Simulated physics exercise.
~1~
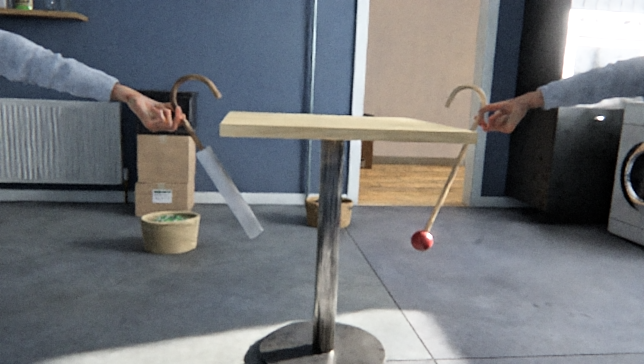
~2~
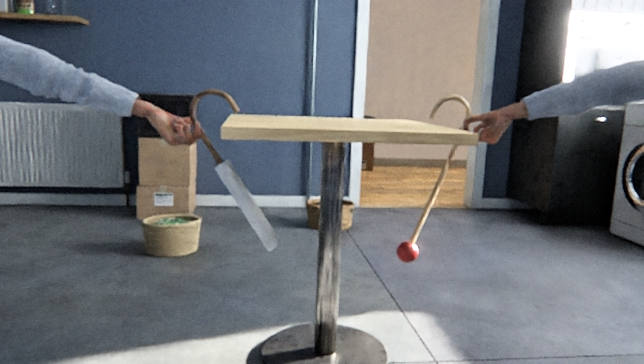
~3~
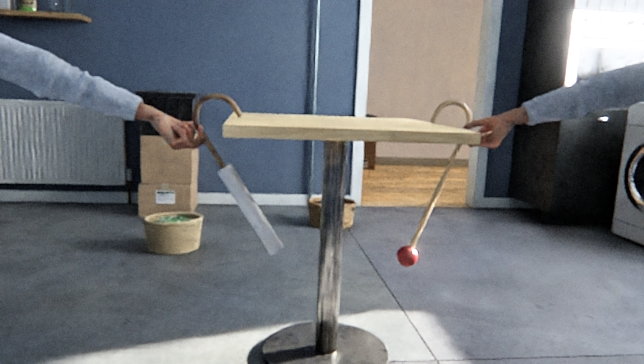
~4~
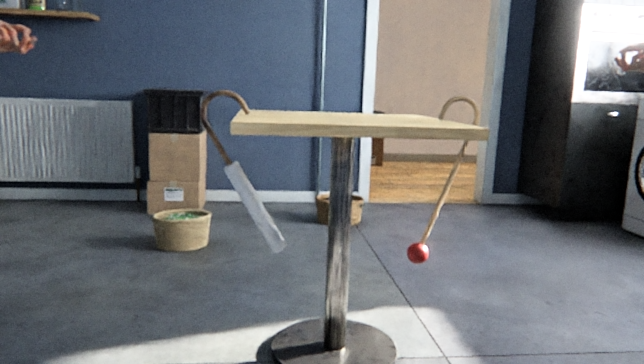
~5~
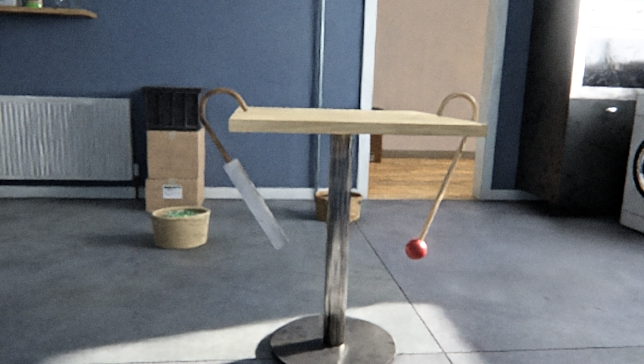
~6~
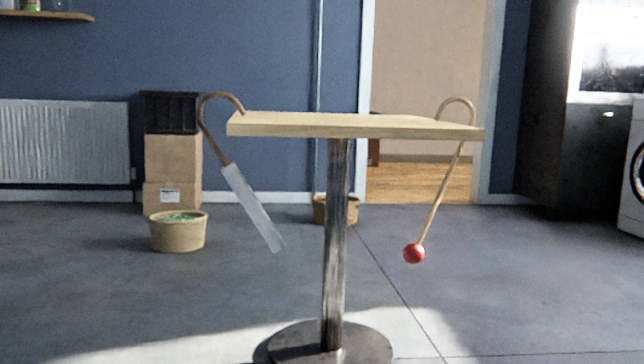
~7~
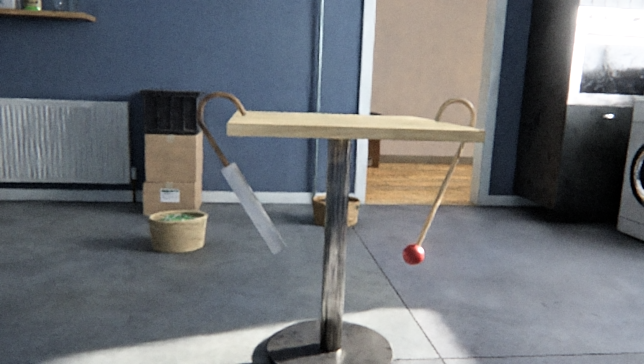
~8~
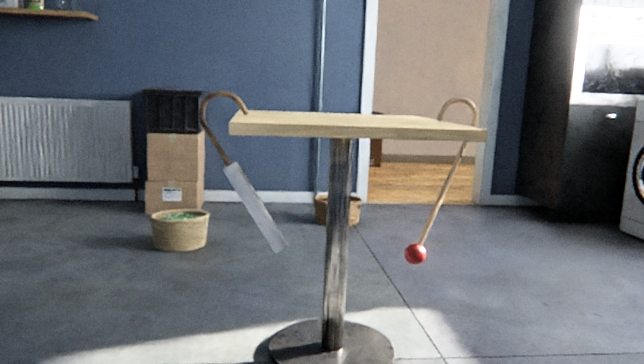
A white umbrella and a red-tipped ladle, each with a curved wooden crook, are held by two hands at opposite ends of a pale tabletop on a metal pedestal. The hand on the left moves the umbrella slightly right and down, while the one on the right shifts the ladle a little left and down, bringing the crooks over the edges. Both hands then let go and draw back out toward the sides. Neither object falls. The view sways a little as the umbrella and the ladle stay hooked on the table, hanging at a slant and nearly still.
